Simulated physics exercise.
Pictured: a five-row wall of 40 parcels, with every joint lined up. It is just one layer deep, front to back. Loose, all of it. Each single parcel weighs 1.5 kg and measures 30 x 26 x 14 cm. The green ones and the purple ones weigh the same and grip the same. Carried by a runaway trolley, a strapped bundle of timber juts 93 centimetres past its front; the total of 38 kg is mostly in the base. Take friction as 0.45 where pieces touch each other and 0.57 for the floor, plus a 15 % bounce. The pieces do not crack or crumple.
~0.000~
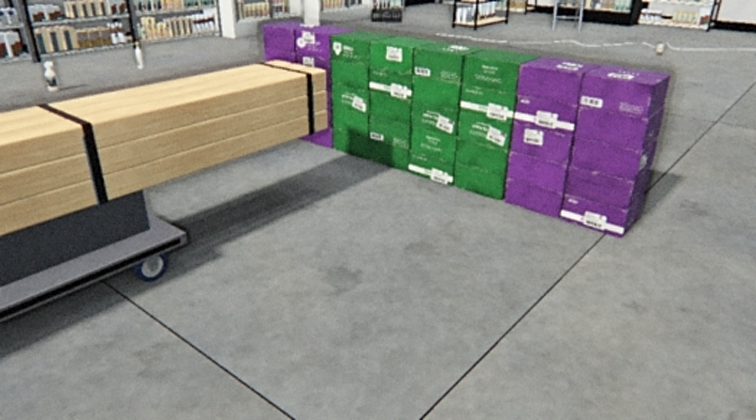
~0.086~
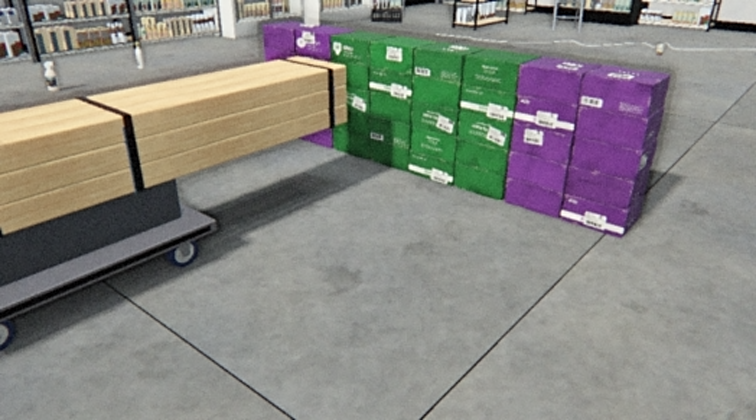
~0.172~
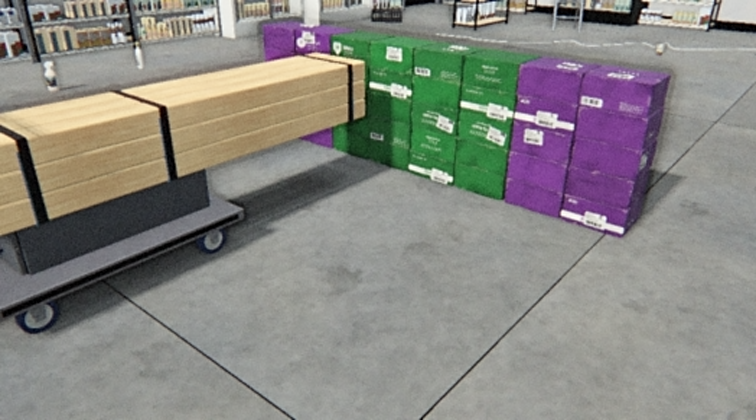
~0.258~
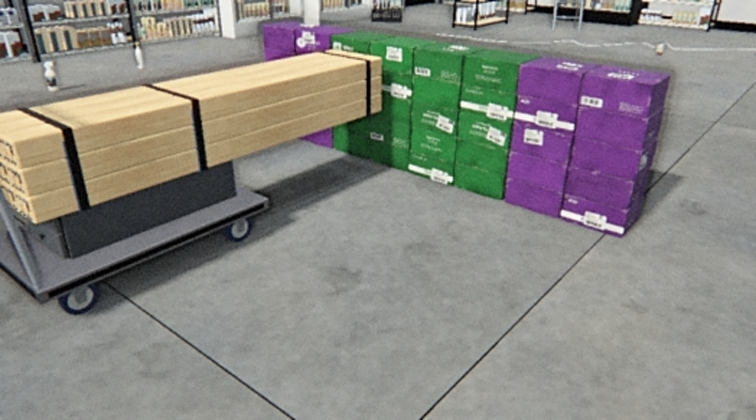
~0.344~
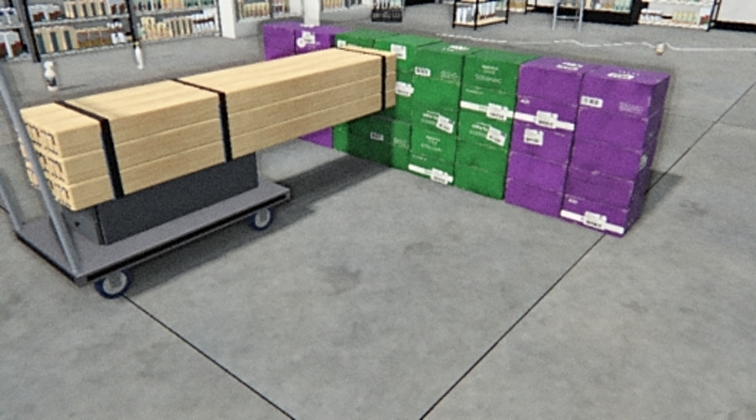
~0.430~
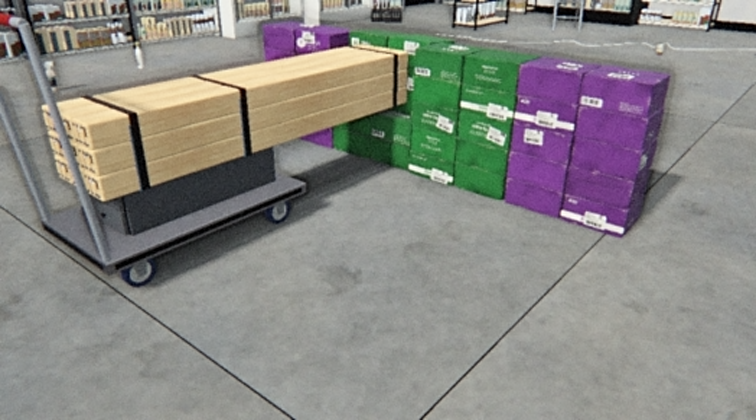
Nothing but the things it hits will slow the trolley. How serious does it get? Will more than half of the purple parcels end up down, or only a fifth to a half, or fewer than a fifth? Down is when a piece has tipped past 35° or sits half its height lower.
Fewer than a fifth of them.
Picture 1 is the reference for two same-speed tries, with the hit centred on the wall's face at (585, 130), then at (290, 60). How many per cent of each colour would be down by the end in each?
Down by colour - purple: 30%, then 30%; green: 0%, then 0%.
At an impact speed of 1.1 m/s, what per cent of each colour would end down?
Purple 0%, green 40%.
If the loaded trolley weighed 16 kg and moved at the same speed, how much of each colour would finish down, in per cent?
For purple it's 0, for green it's 40 in a hundred.
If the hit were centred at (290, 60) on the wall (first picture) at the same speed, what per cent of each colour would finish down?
Down at the end: Purple 30 percent, green 0 percent.
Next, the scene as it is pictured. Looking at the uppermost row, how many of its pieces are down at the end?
That makes 2 in total.
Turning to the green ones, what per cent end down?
For green, 30 per cent end down.
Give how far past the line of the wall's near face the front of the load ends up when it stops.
Looks like around 125 cm beyond, give or take.
Around 0.60 s, load 34 cm past the wall's line, still rolling; none of the 20 purple parcels down (5 of 40 in all colours); top purple parcel unmoved; top green parcel tipped 31°, 8 cm lower.
Around 1.12 s, load 88 cm past the wall's line, still rolling; none of the 20 purple parcels down (6 of 40 in all colours); top purple parcel unmoved; top green parcel upside down.
Finally (2.1 s), load 1.26 m past the wall's line, stopped; none of the 20 purple parcels down (6 of 40 in all colours); top purple parcel unmoved; top green parcel upside down. That is 0 per cent. Seen by the last camera, middles, top purple parcel near (559, 80), top green parcel near (535, 116).
